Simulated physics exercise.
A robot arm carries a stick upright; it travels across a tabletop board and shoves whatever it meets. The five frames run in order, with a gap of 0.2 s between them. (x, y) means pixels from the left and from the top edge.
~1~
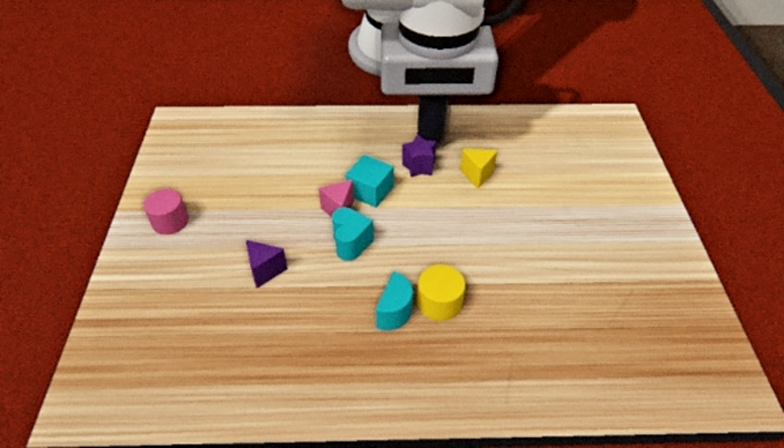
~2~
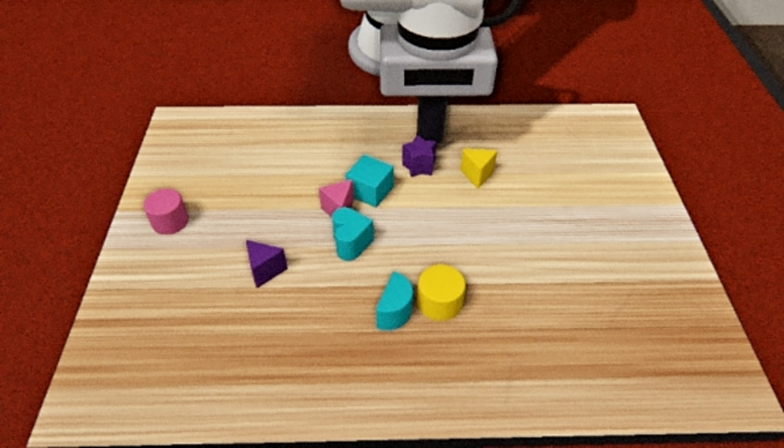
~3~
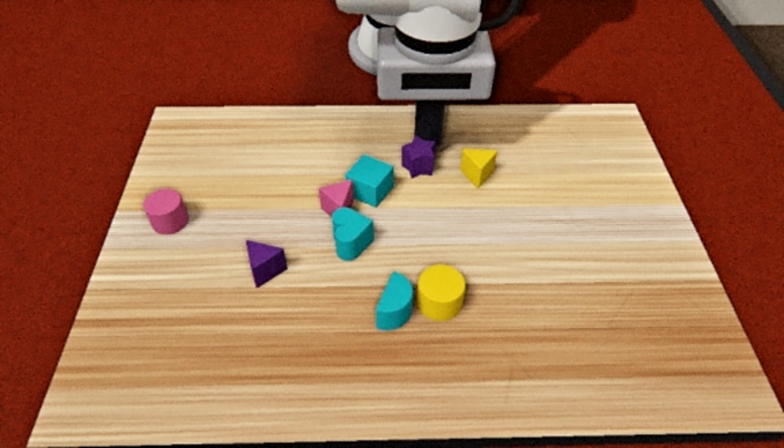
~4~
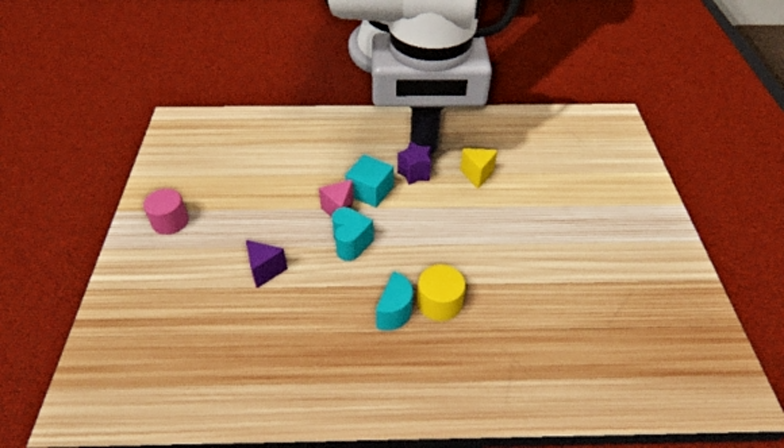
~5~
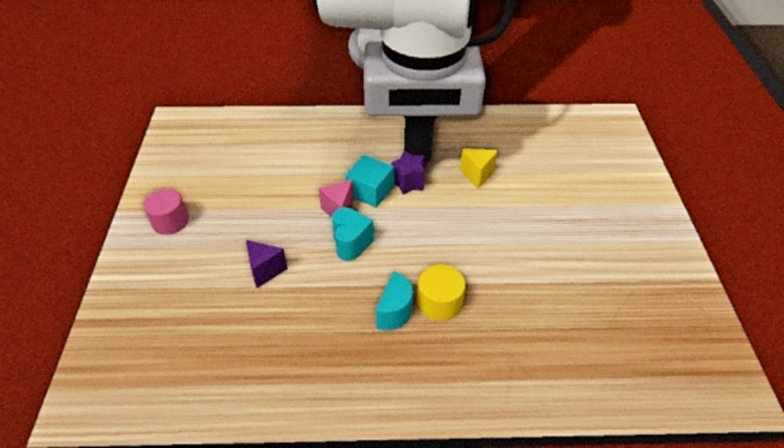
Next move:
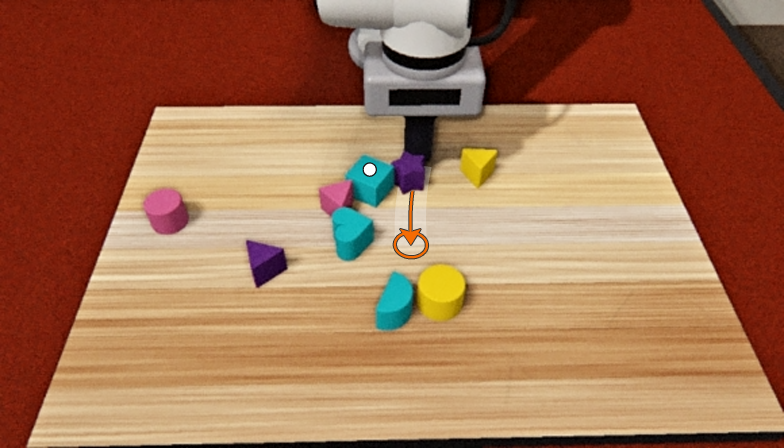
A robotic arm with a dark stick stays nearly still, then nudges a purple star a short way down and left toward a turquoise cube, while the other pink, yellow, purple and turquoise blocks remain unmoved on the wooden board.
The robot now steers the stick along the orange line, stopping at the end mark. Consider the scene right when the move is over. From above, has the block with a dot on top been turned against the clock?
That would be a no.
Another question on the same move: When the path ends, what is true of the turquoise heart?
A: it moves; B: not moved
B (not moved)
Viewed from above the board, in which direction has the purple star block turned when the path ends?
Prediction: Clockwise.
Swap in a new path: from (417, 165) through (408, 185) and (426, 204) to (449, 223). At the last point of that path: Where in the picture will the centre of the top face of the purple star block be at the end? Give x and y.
Located at (408, 200).
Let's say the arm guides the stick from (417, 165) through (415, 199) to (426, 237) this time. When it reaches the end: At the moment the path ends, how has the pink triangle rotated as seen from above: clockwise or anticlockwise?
That block twists counter-clockwise.
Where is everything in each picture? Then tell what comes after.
In the first frame, lower end of the stick (431, 135), tops of blocks, pink triangle (338, 190), turquoise heart (350, 223), turquoise square piece (370, 170), purple star block (420, 146).
In the second frame, stick (430, 136), blocks as before.
In the third frame, stick (428, 140), blocks as before.
In the fourth frame, stick (424, 146), purple star block (416, 152).
In the fifth frame, stick (418, 155), pink triangle (338, 190), turquoise heart (350, 223), turquoise square piece (370, 170), purple star block (410, 162).
The drawn path runs from (417, 165) via (411, 202), ending at (411, 245); the dot is on the turquoise square piece.
The first path, step by step. One third of the way, stick (413, 179); pink triangle (334, 191), turned 15° anticlockwise; turquoise square piece (363, 178), turned 50° clockwise; purple star block (404, 188).
Two thirds of the way, stick (411, 206); pink triangle (334, 191), turned 15° anticlockwise; turquoise square piece (363, 178), turned 55° clockwise; purple star block (399, 215).
At the end, stick (411, 235); pink triangle (334, 191), turned 15° anticlockwise; turquoise heart not moved; turquoise square piece (363, 178), turned 55° clockwise; purple star block (391, 242), turned 20° clockwise.
